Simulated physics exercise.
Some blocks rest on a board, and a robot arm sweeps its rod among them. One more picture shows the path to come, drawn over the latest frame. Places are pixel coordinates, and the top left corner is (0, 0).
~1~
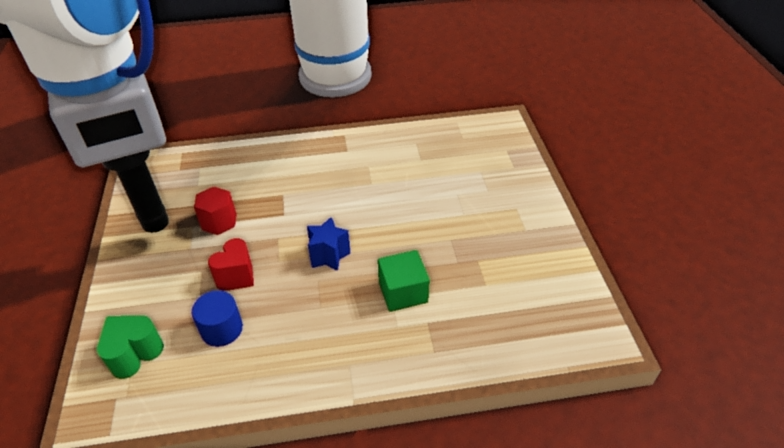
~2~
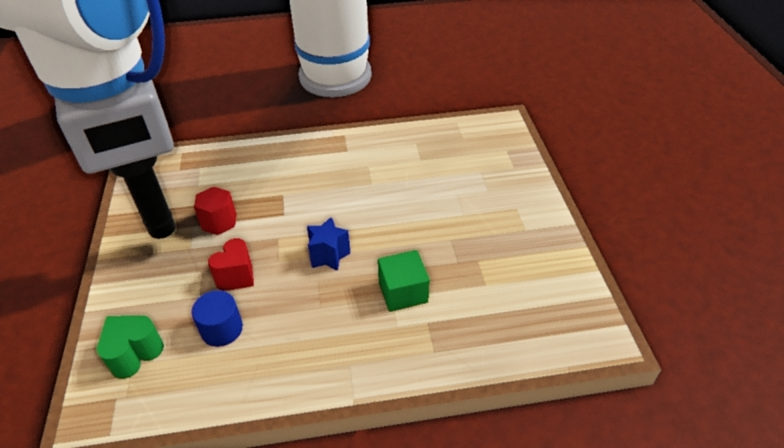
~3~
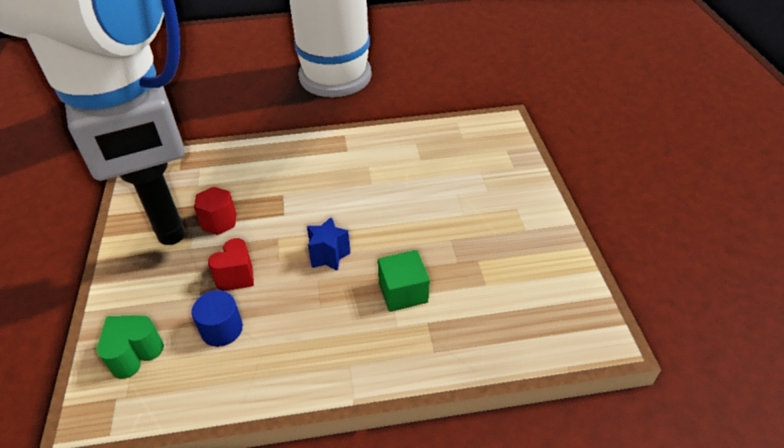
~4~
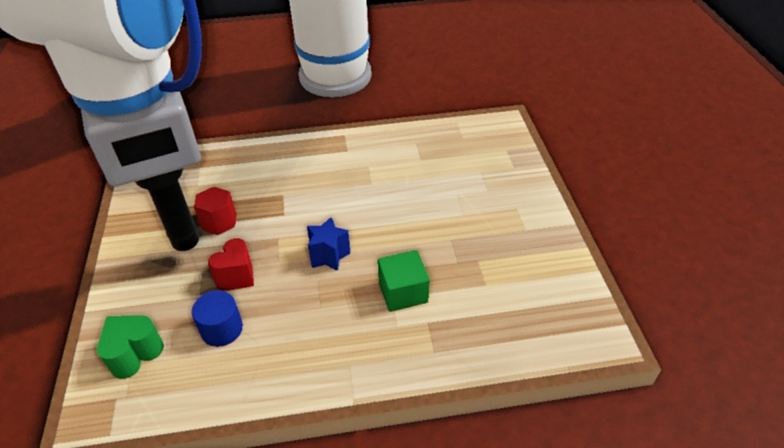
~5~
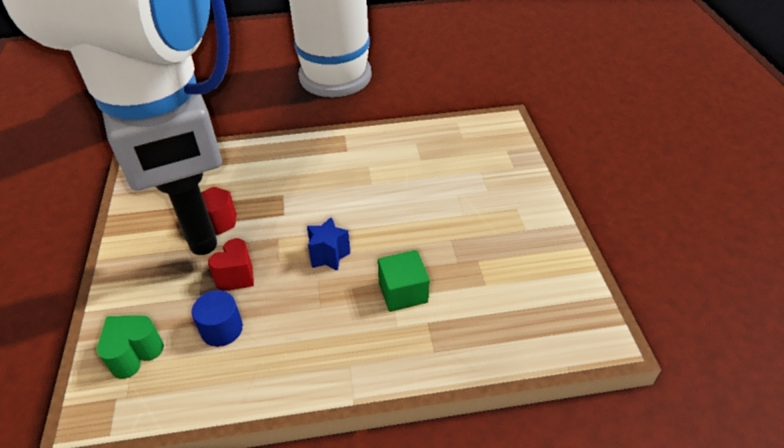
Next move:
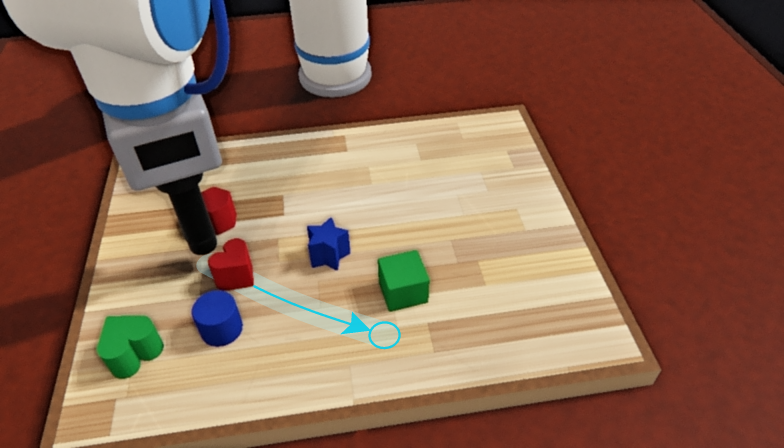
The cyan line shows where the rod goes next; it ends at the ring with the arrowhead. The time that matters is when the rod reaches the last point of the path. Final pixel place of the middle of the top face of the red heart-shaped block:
Its top centre is at about (410, 326).
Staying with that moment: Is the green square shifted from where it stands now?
My answer is no.
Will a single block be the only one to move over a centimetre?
Yes, that is how it ends up.
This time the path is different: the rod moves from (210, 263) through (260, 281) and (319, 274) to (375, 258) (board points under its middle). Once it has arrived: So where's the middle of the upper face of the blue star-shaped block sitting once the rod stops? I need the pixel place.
My best guess is (343, 222).
The drawn path runs from (210, 263) through (289, 302) to (385, 335).
The first path, step by step. One third of the way, rod at (257, 273); red heart-shaped block at (278, 278).
Two thirds of the way, rod at (317, 297); red heart-shaped block at (341, 303).
At the end, rod at (384, 319); red heart-shaped block at (411, 326); green square not moved.
